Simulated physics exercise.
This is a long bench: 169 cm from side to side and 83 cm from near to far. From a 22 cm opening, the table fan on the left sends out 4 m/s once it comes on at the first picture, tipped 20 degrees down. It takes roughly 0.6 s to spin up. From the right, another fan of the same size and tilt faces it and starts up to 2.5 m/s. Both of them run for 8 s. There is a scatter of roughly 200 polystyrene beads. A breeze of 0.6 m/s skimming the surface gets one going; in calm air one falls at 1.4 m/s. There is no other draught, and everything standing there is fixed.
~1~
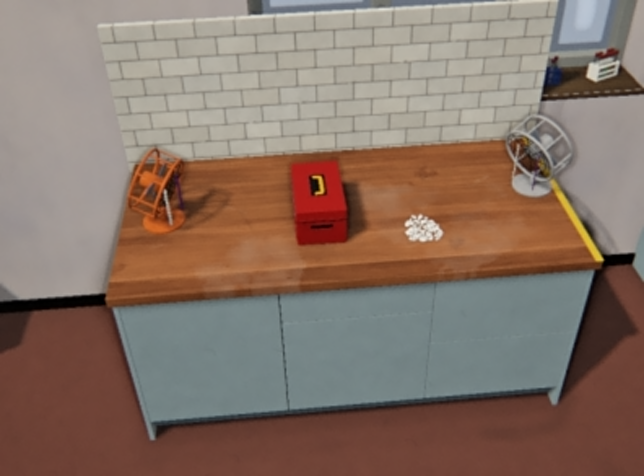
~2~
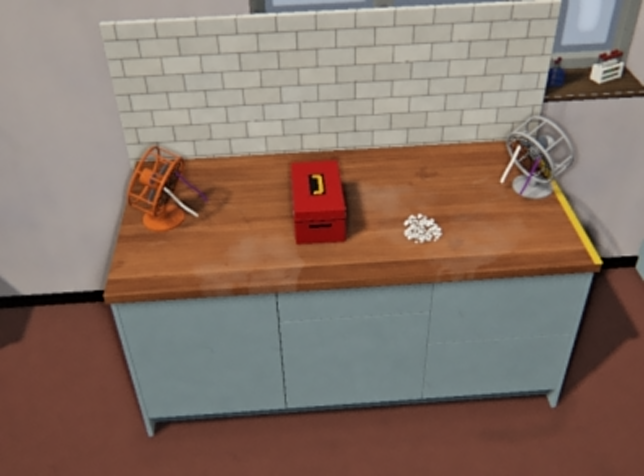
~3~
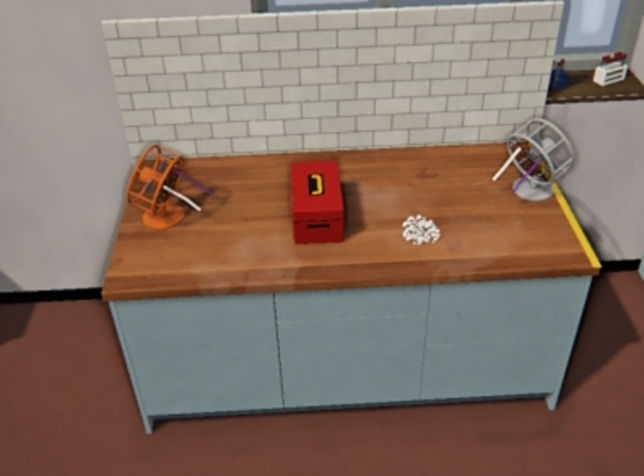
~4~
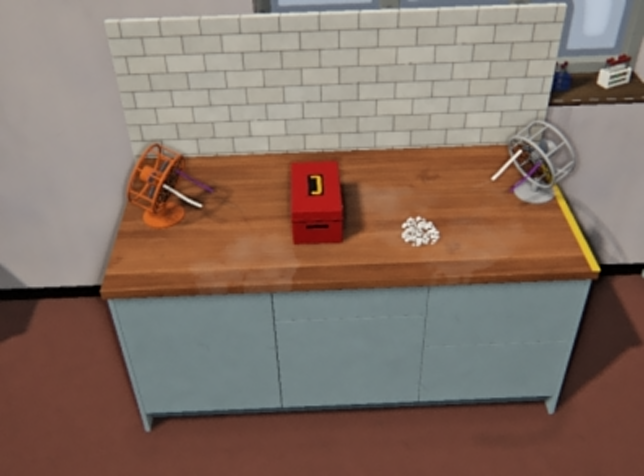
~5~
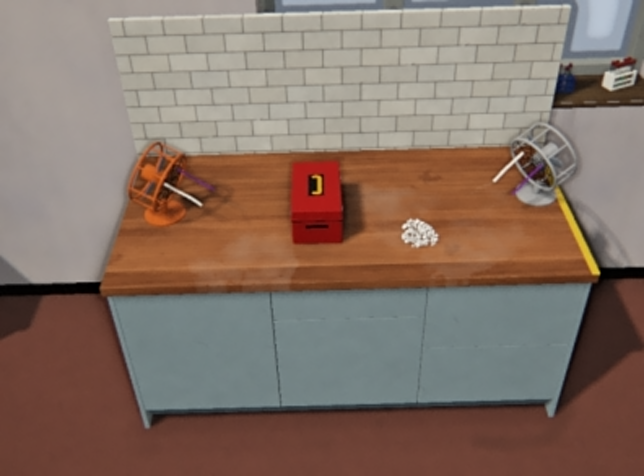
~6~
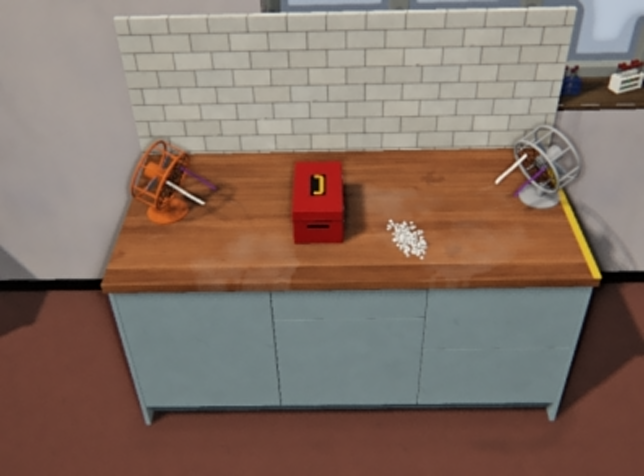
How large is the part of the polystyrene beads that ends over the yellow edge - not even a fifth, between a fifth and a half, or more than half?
Under a fifth.
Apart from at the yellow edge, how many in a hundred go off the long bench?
The share comes to some 100 per cent.
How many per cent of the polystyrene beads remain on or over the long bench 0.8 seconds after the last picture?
Estimate: Around 4 percent.
Then, 0.8 s after the last picture, 0 % are over the yellow edge; 88 % are gone or lie where they will stay.
Then, 1.8 s after the last picture, 0 % are over the yellow edge; 98 % are gone or lie where they will stay.
Then, 3.6 s after the last picture, 0 % are over the yellow edge; 100 % are gone or lie where they will stay.
Then, 7.2 s after the last picture, at the end, 0 % are over the yellow edge.
